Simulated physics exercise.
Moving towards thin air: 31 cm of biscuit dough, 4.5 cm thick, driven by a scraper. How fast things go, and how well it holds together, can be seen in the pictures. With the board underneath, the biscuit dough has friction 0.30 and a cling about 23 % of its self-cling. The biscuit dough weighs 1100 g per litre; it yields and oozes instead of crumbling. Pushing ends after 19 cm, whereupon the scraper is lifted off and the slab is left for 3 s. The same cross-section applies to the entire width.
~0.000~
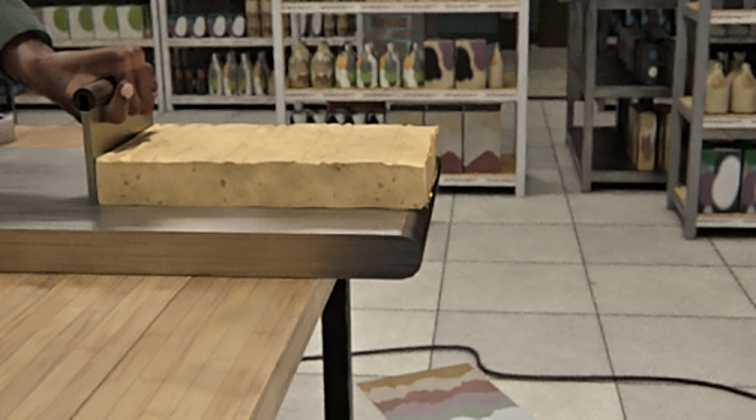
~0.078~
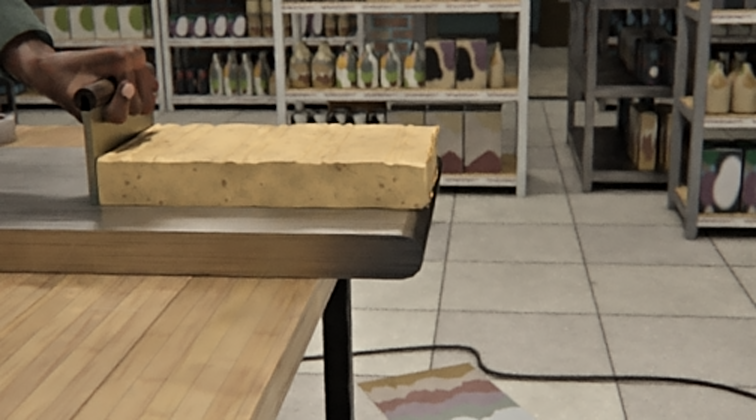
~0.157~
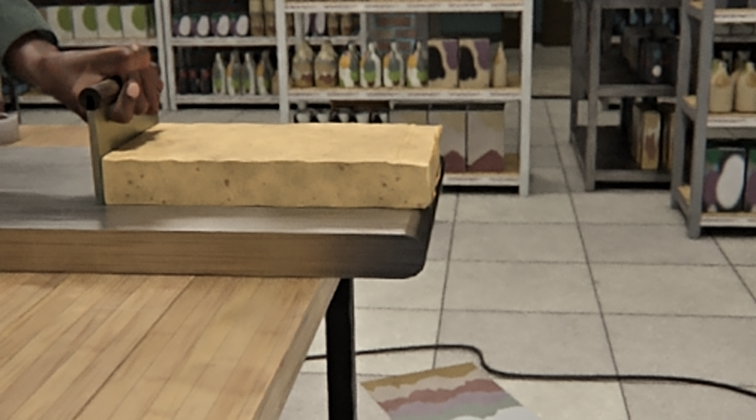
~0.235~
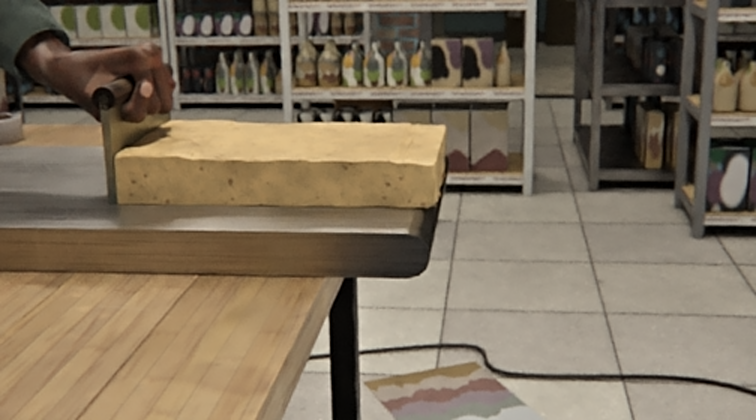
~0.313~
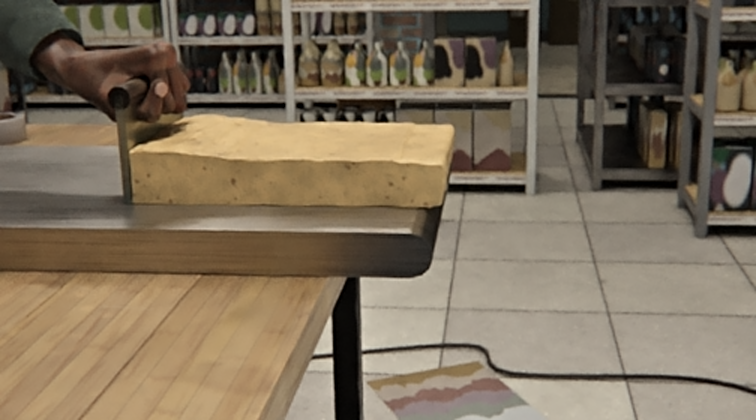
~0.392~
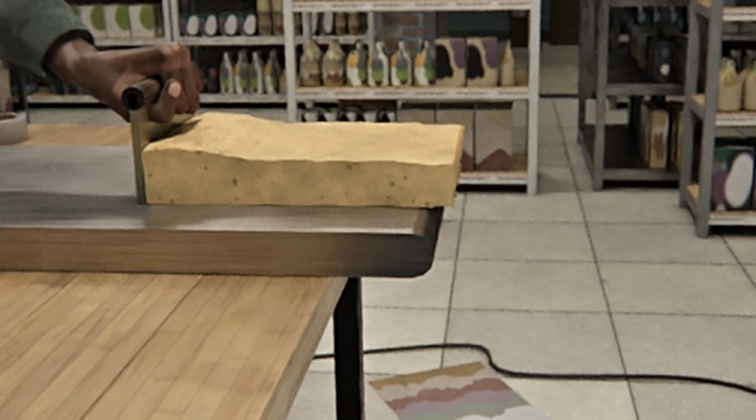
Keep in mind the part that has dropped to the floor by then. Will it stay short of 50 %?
Yes, it stays under 50 %.
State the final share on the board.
Around 45 per cent stays on the board.
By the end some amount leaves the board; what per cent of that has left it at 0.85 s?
50 %.
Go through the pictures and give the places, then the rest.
Foot of the scraper at (98, 205), not yet moved; foremost bit of the biscuit dough at (427, 189), in the first picture.
Foot of the scraper at (99, 205), not yet moved; foremost bit of the biscuit dough at (428, 189), in the second picture.
Foot of the scraper at (104, 205), moved 2 mm; foremost bit of the biscuit dough at (430, 188), in the third picture.
Foot of the scraper at (117, 204), moved 1.1 cm; foremost bit of the biscuit dough at (436, 182), in the fourth picture.
Foot of the scraper at (132, 204), moved 2.3 cm; foremost bit of the biscuit dough at (444, 171), 2 % of it past the edge, in one piece, in the fifth picture.
Foot of the scraper at (146, 204), moved 3.5 cm; foremost bit of the biscuit dough at (454, 172), 4 % of it past the edge, in one piece, in the sixth picture.
After 0.85 s, 72 % lies on the board and 0 % has fallen.
After 1.40 s, 47 % lies on the board and 24 % has fallen.
After 1.94 s, 44 % lies on the board and 43 % has fallen.
After 2.49 s, 44 % lies on the board and 43 % has fallen.
After 4.49 s, 44 % lies on the board and 43 % has fallen.
